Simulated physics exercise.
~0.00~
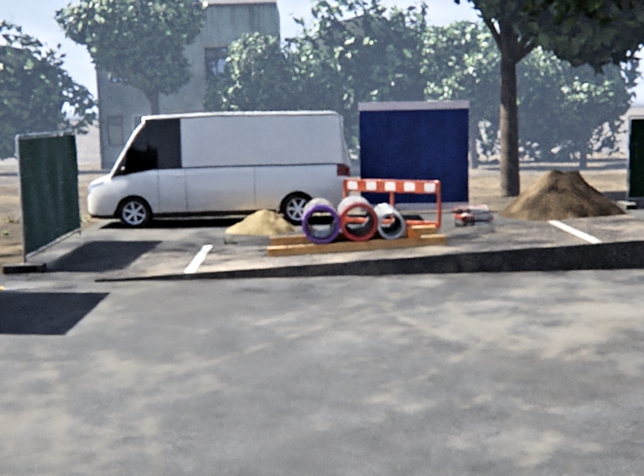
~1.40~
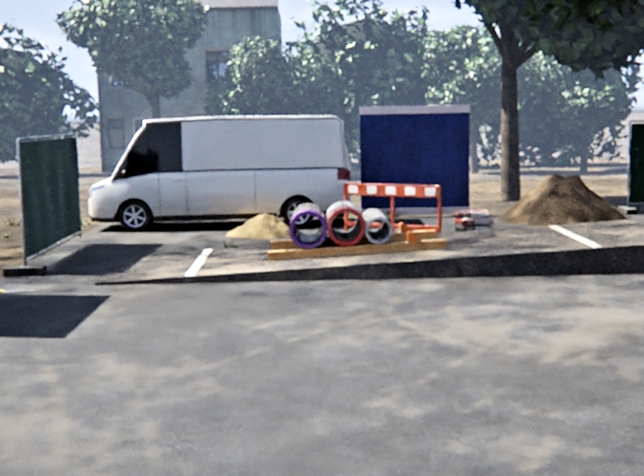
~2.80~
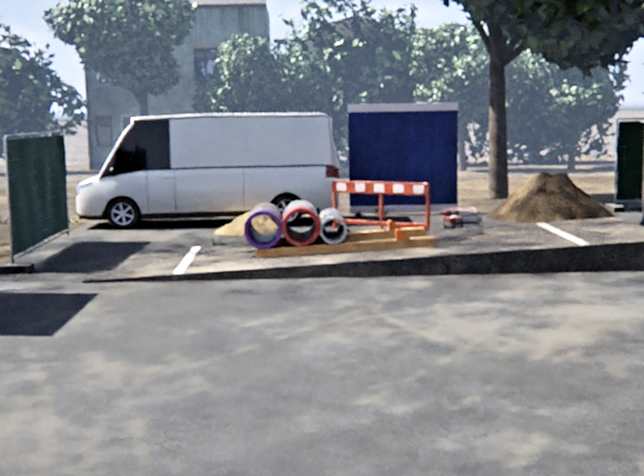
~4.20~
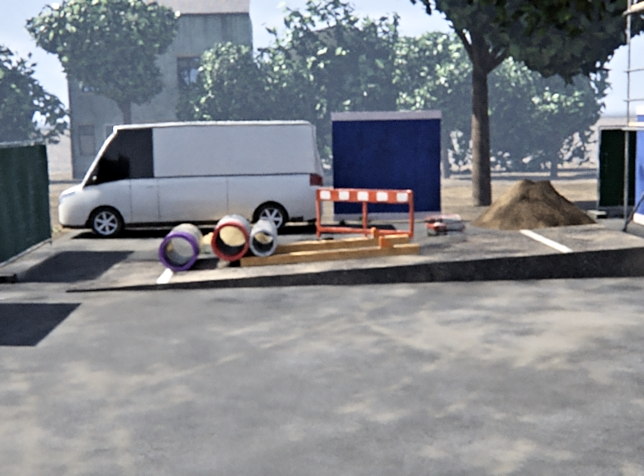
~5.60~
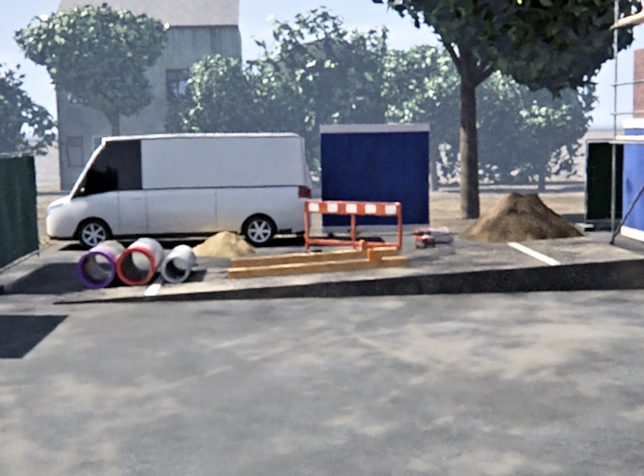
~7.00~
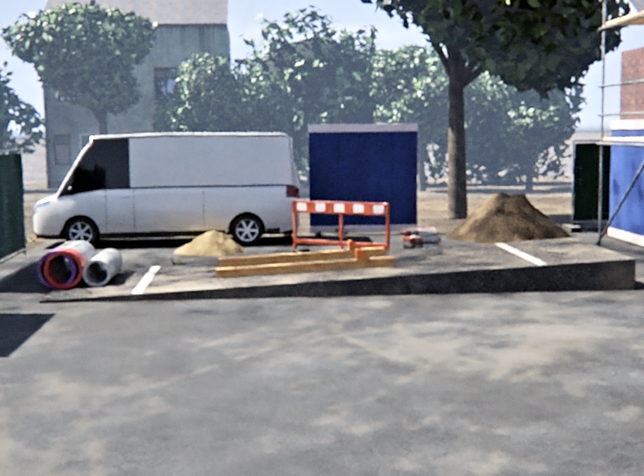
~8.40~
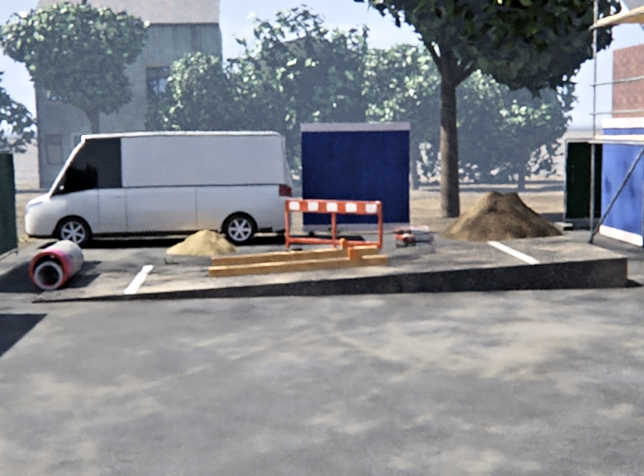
A white van stood parked behind a purple, a red and a grey pipe, which rolled left off wooden beams beside an orange and white barrier, crossed a white line and ended bunched together near the green fence on the left.
